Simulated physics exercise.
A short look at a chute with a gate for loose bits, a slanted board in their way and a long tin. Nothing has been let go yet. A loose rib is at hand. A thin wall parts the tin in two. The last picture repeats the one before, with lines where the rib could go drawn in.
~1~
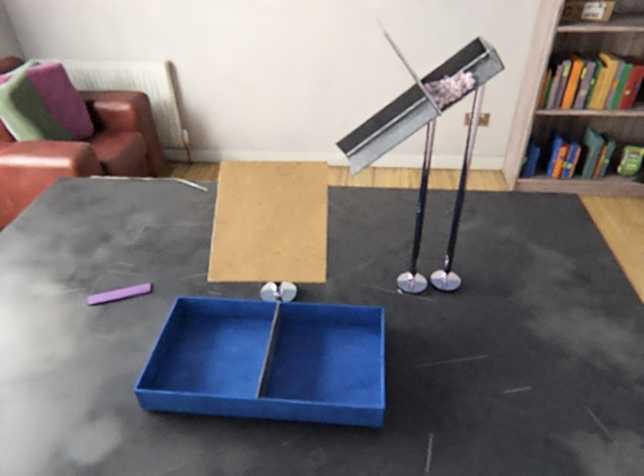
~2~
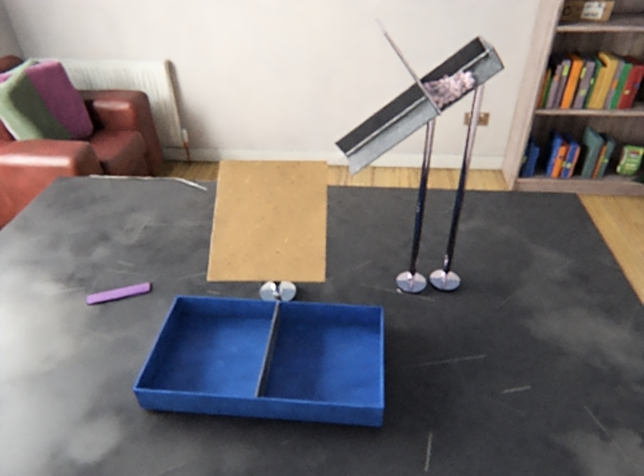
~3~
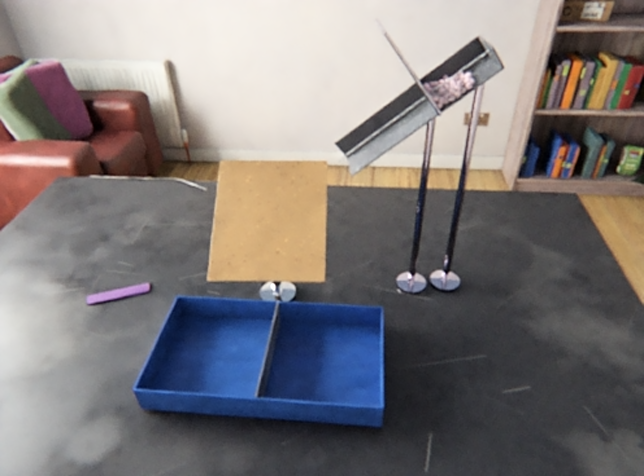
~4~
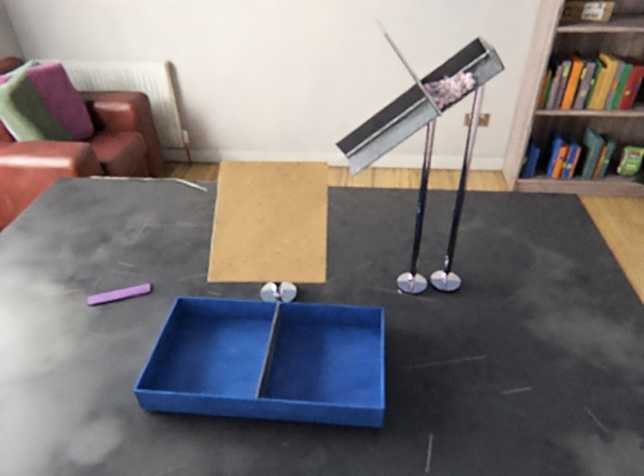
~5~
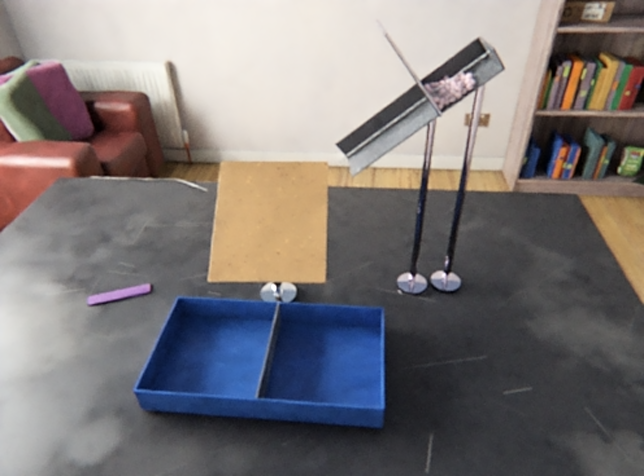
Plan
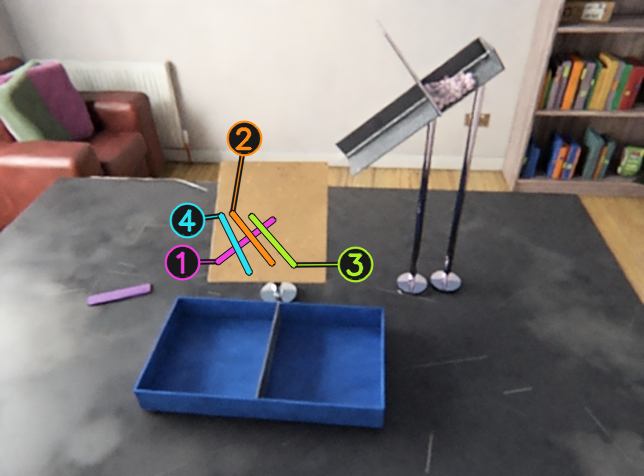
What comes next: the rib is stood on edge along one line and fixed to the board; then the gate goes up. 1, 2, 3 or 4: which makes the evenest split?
Line 4.
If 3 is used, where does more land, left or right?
Right.
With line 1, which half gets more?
The left half.
On the marked copy, line 1 from (272, 219) to (217, 261); line 2 from (232, 213) to (271, 262); line 3 from (251, 216) to (294, 265); line 4 from (221, 215) to (249, 272).
With 1, of what is caught, the bulk in the left half, a small share in the right.
With 2, of what is caught, a small share in the left half, the bulk in the right.
With 3, of what is caught, a small share in the left half, the bulk in the right.
With 4, of what is caught, close to two thirds in the left half, close to a third in the right.
